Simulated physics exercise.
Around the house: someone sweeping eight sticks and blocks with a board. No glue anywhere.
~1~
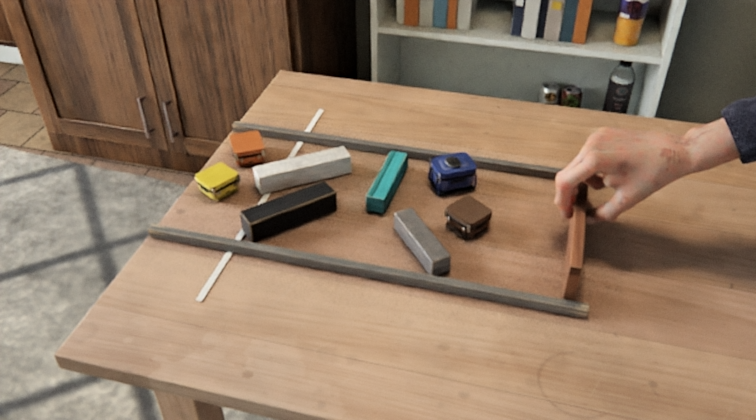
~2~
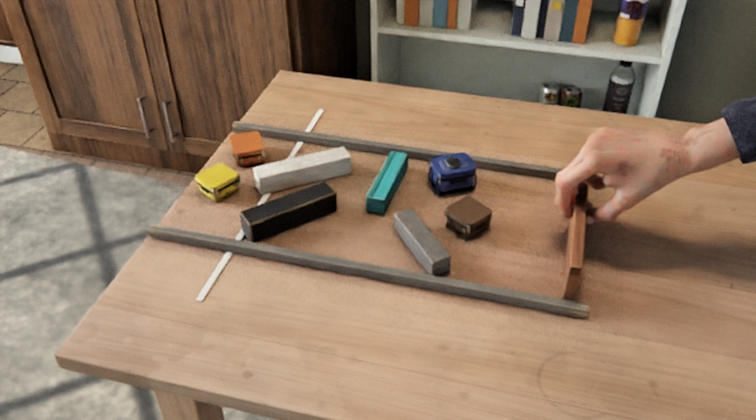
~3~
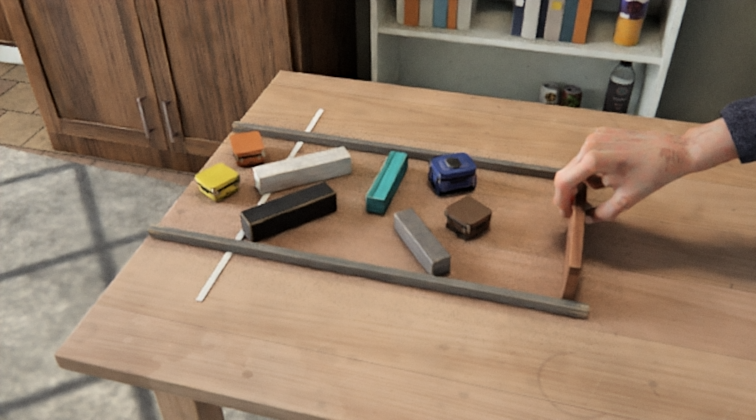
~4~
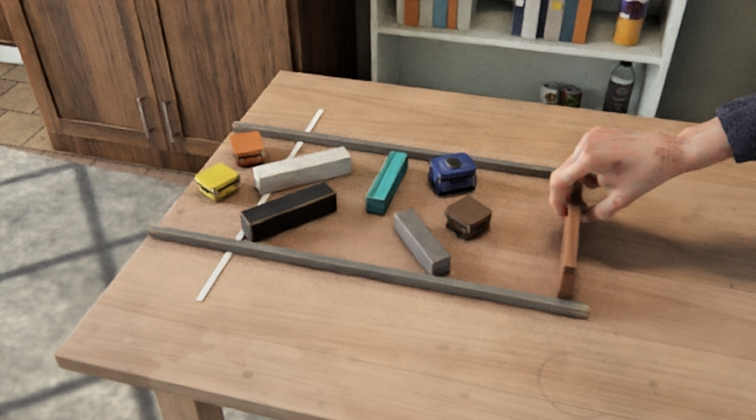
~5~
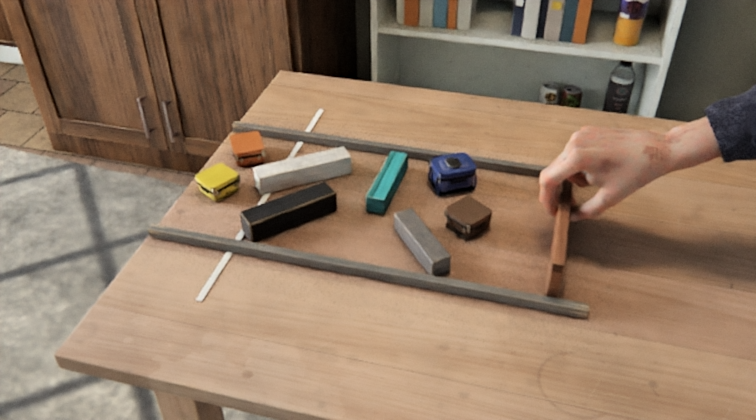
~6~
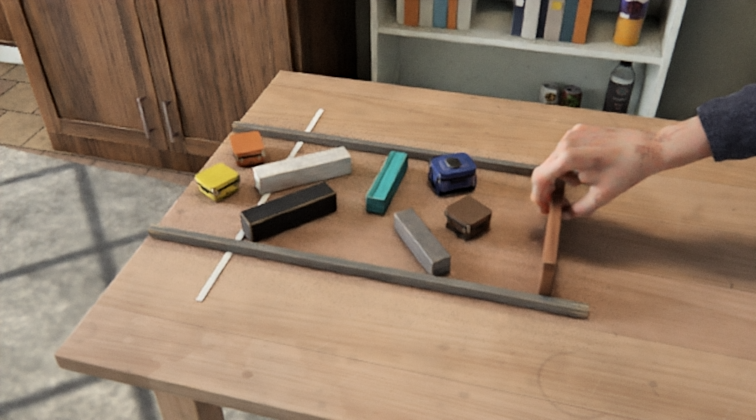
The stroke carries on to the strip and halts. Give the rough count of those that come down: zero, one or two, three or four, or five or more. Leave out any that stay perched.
The number that fall off is one or two.
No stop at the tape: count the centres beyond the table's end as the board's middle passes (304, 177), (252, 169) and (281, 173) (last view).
In that order 0, 4 and 2.
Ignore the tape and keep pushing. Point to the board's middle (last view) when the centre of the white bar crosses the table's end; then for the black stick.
At (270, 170) for the white bar; at (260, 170) for the black stick.
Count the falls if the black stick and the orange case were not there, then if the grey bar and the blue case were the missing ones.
0 in the first case, 0 in the second.
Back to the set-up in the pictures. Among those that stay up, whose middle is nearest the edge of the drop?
That is the white bar.
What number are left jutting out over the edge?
That would be 2.
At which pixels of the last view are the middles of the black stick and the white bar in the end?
The black stick at (189, 191), the white bar at (210, 153).
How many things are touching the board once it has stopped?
The number is 3.
Soon after, none off yet; yellow case at rest near (218, 183); orange case at rest near (248, 150); white bar at rest near (303, 170).
In the end, the number that fall off is one or two; gone, orange case and yellow case.
